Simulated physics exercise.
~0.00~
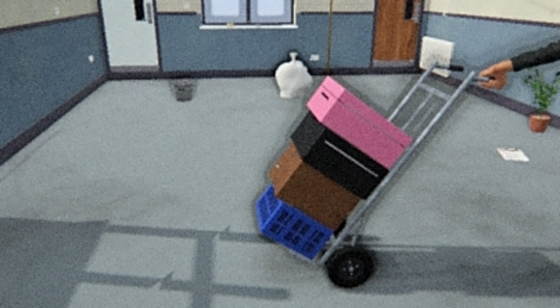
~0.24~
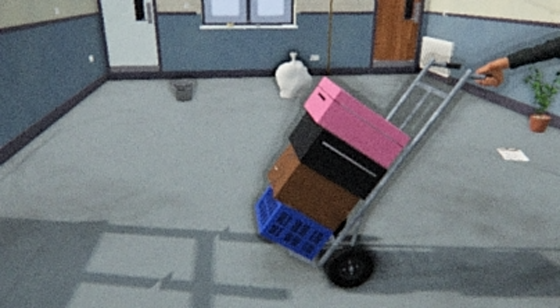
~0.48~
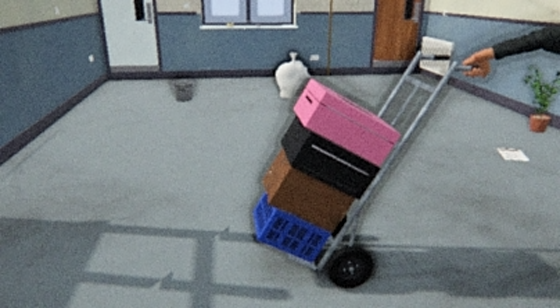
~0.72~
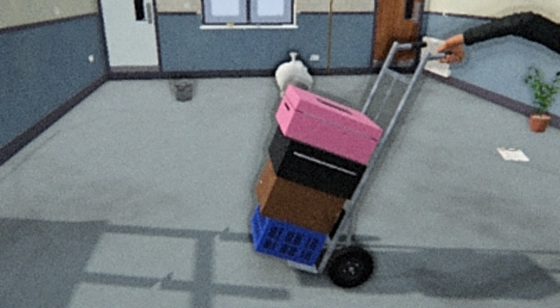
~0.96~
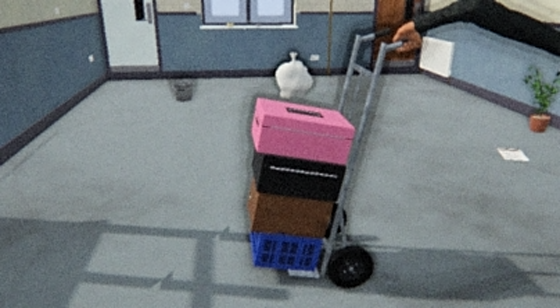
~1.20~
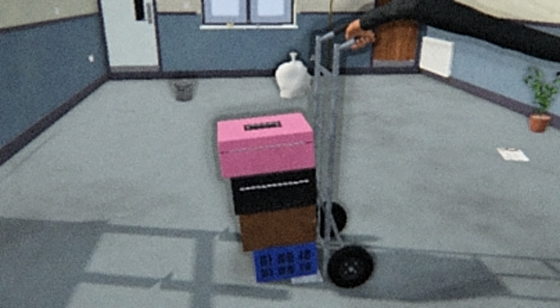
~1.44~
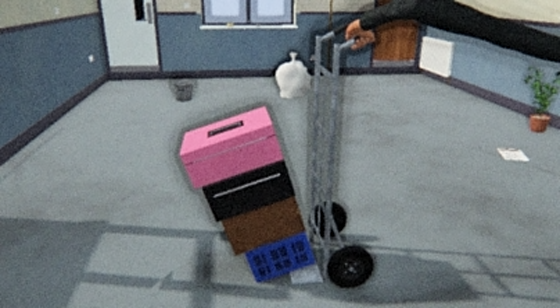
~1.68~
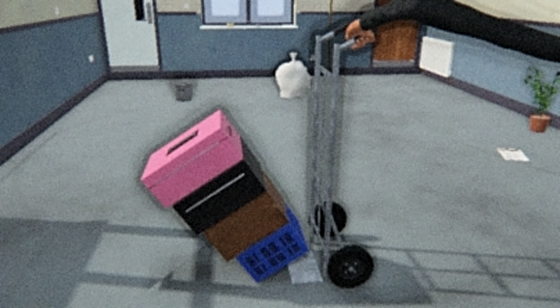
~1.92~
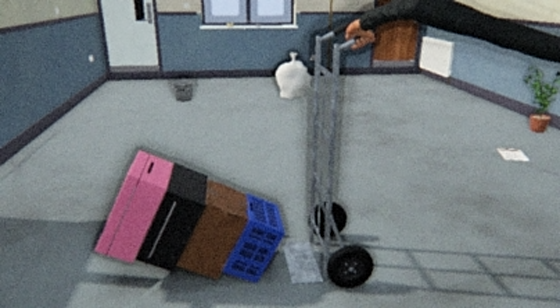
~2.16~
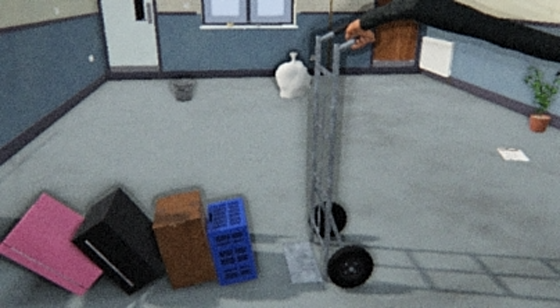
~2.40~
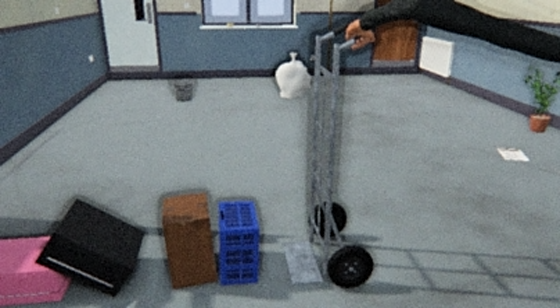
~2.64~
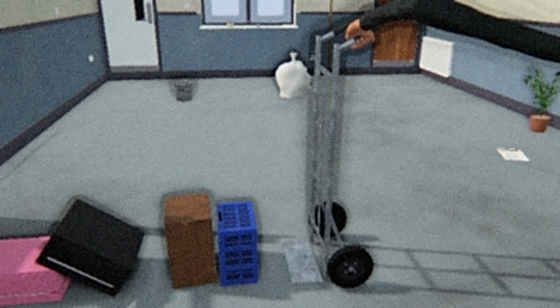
A pink box, a black box, a brown box and a blue crate, stacked top to bottom, lean back on a grey hand truck in a room with blue-grey lower walls, seen by a still camera. A dark-sleeved arm reaching in from the right holds the handle and pushes the truck upright, swinging it leftward. As the truck stops upright, the stack keeps tipping left, away from the frame, and topples to the floor. The boxes separate and tumble. Finally, the pink and black boxes lie at left, with the brown box and the blue crate, on its side, nearer the upright truck.
